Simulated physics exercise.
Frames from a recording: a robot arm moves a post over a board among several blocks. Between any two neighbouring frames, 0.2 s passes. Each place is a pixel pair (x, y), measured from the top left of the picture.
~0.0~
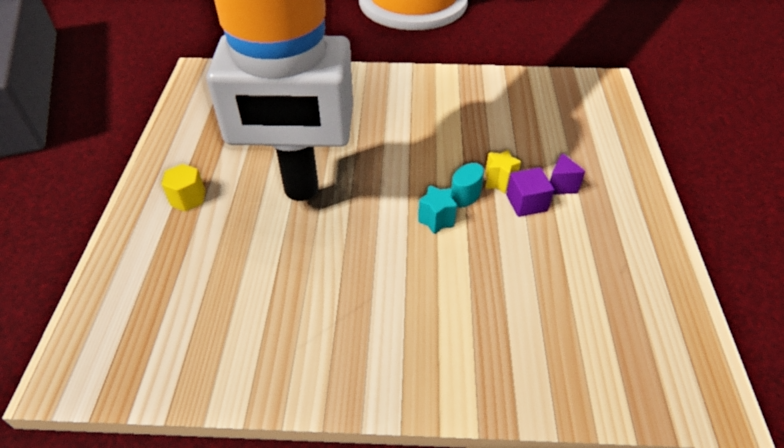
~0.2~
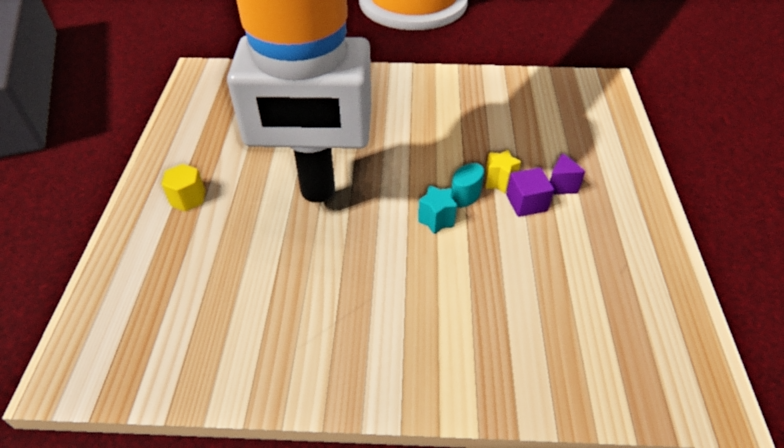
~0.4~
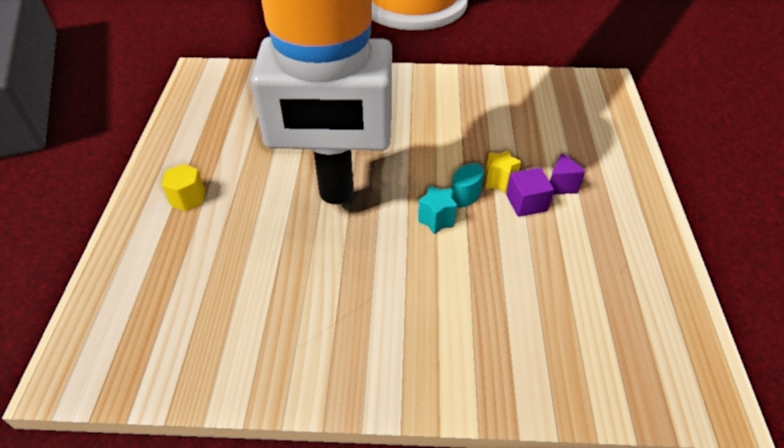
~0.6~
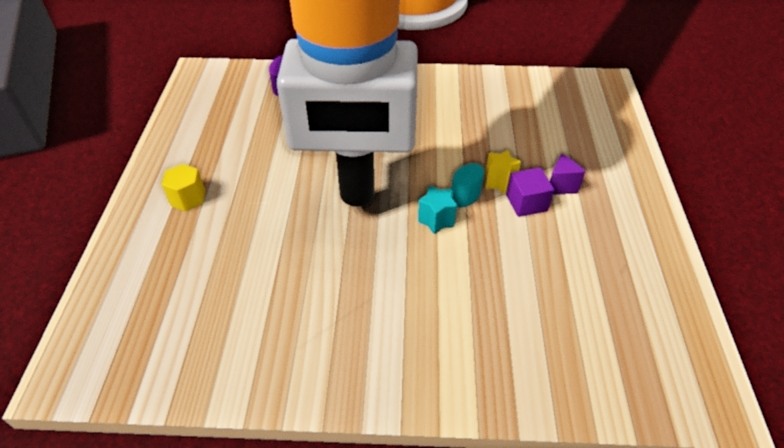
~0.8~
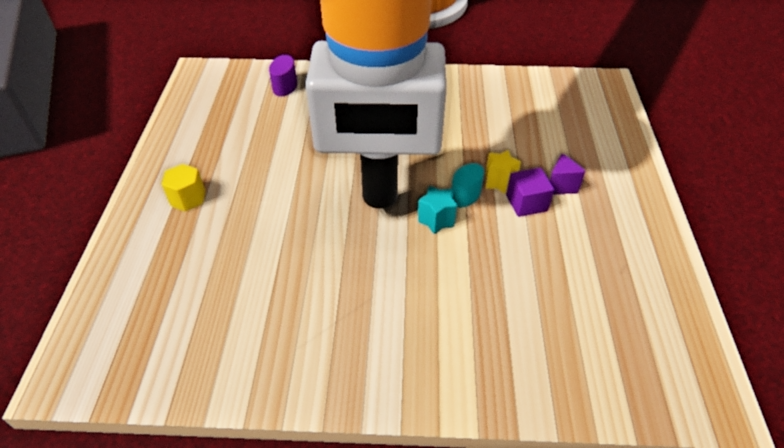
The clip opens with a robot arm holding a black post over a striped wooden board, a yellow block to its left and a turquoise, yellow and purple cluster to its right. The arm slides steadily right toward the turquoise star, uncovering a purple block behind it, while the blocks stay still.
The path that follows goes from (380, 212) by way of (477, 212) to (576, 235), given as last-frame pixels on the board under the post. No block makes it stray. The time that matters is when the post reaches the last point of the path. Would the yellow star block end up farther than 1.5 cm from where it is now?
No, that is not what happens.
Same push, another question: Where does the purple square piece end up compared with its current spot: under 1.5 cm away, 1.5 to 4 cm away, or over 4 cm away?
Its displacement is between 1.5 and 4 cm.
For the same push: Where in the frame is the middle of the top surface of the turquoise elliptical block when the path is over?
Its top face will be centred at roughly (492, 168).
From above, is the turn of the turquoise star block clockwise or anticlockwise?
Answer: Clockwise.
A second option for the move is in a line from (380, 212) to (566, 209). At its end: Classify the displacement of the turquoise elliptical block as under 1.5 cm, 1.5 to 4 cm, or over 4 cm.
The 1.5 to 4 cm band.
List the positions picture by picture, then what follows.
Post tip at (302, 190); block tops, turquoise star block at (439, 198); turquoise elliptical block at (469, 174); yellow star block at (504, 160); purple square piece at (532, 180), in the first frame.
Post at (318, 192); blocks unchanged, in the second frame.
Post at (337, 194); blocks unchanged, in the third frame.
Post at (357, 196); blocks unchanged, in the fourth frame.
Post at (380, 198); turquoise star block at (439, 198); turquoise elliptical block at (469, 174); yellow star block at (504, 160); purple square piece at (532, 180), in the fifth frame.
What follows on the original path. One third of the way, post at (447, 195); turquoise star block at (472, 205), turned 20° clockwise; turquoise elliptical block at (475, 172).
Two thirds of the way, post at (514, 203); turquoise star block at (500, 217), turned 85° clockwise; turquoise elliptical block at (492, 168), turned 90° anticlockwise; yellow star block at (508, 156), turned 20° clockwise; purple square piece at (540, 179), turned 20° anticlockwise.
At the end, post at (581, 220); turquoise star block at (500, 217), turned 85° clockwise; turquoise elliptical block at (492, 168), turned 90° anticlockwise; yellow star block at (508, 156), turned 20° clockwise; purple square piece at (551, 178), turned 55° anticlockwise.
